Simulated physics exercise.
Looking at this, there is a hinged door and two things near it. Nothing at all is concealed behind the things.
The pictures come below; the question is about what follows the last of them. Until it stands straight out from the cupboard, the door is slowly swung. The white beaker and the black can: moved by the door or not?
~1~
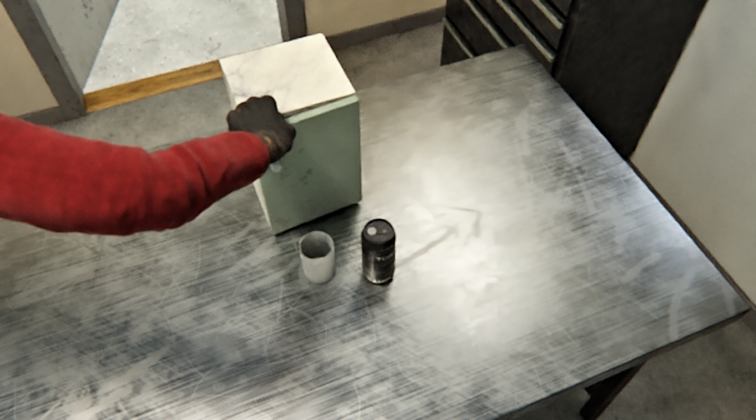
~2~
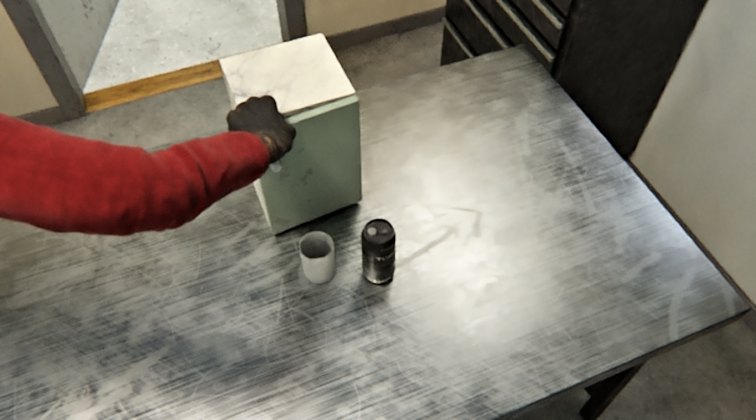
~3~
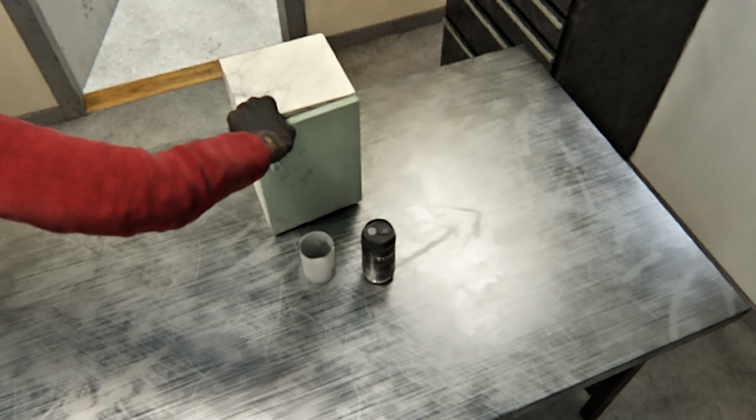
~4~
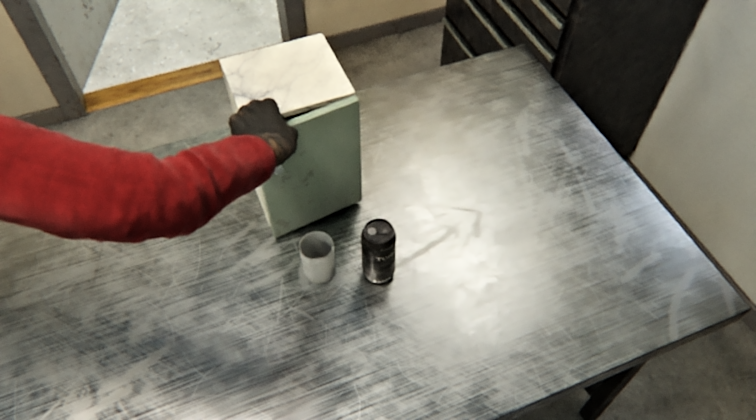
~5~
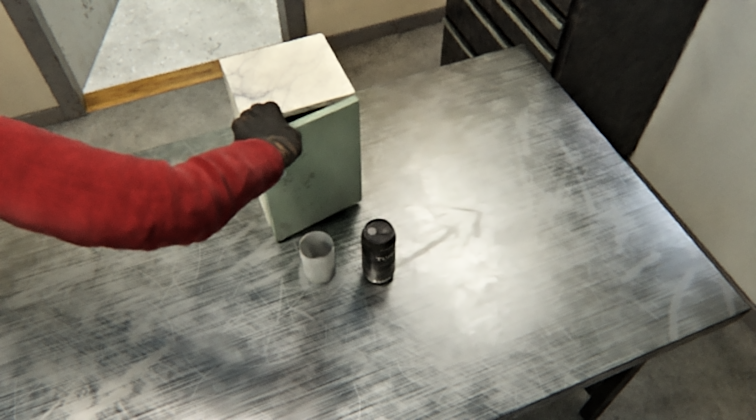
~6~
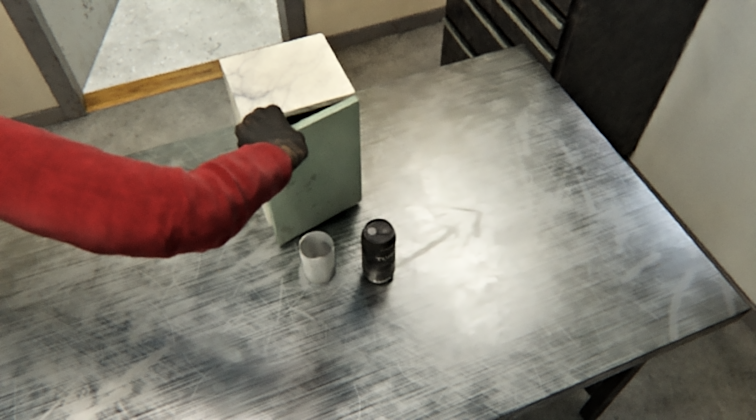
The white beaker is reached and moved. The black can is reached and moved.
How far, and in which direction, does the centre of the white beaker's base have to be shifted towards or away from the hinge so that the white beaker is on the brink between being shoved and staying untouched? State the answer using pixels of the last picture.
Move it 20 pixels downward and it flips.
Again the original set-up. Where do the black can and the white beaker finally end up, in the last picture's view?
About (413, 246) and (378, 289).
Then, 1.08 s on from there, door 55° open; white beaker displaced about its own width near (354, 275); black can moving near (383, 252).
In the end, the white beaker is pushed along, near (378, 289); the black can is pushed along, near (413, 246).
